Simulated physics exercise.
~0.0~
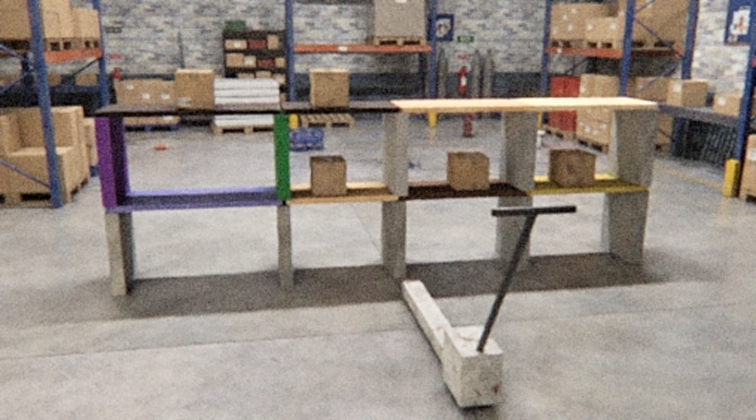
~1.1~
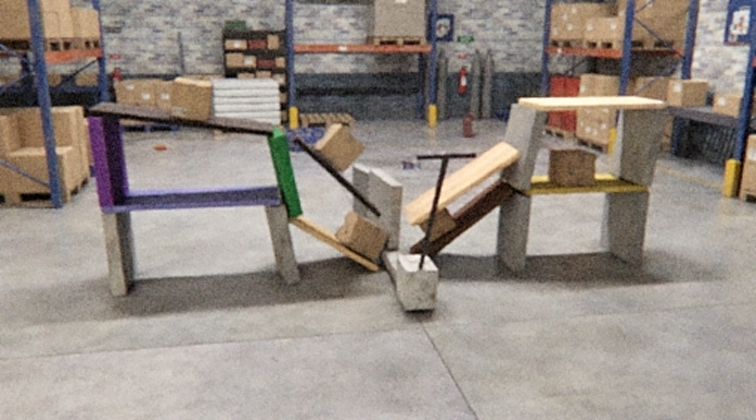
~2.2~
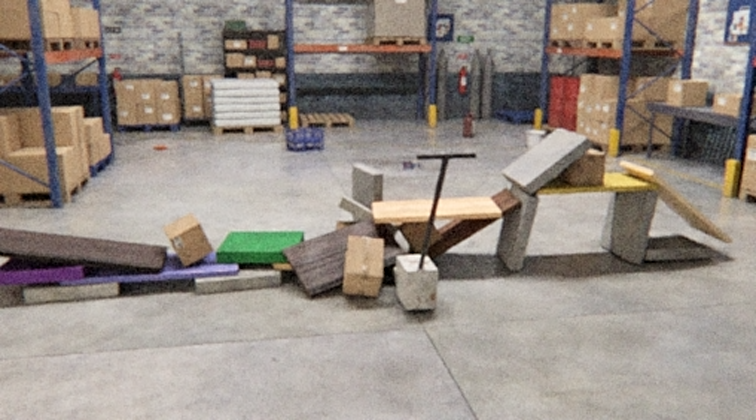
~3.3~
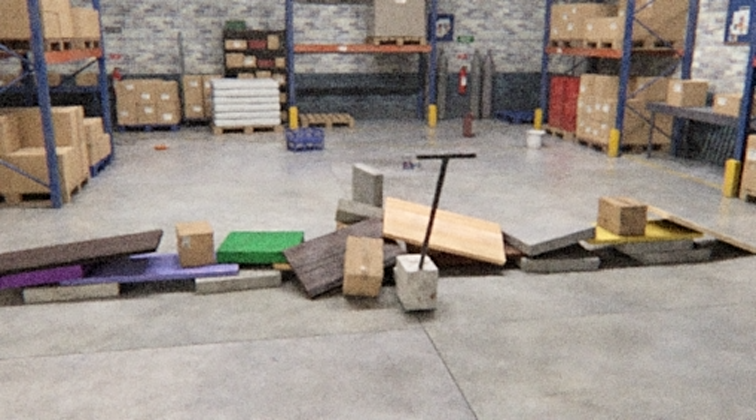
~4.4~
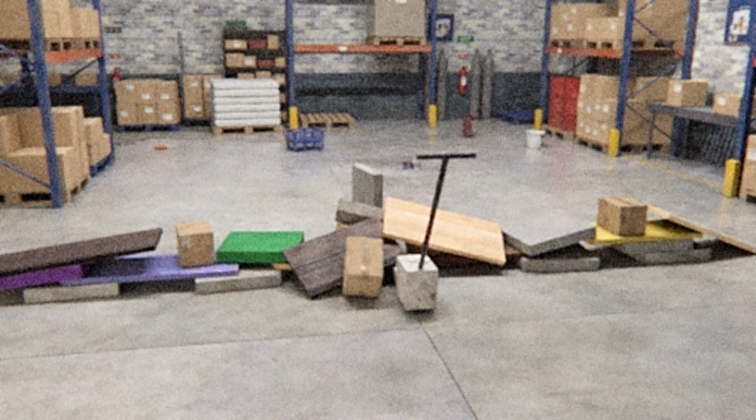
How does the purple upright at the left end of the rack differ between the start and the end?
At the start the purple upright stands on end in the upper tier of the rack, and by the end it is lying on its side, low down in the wreckage.
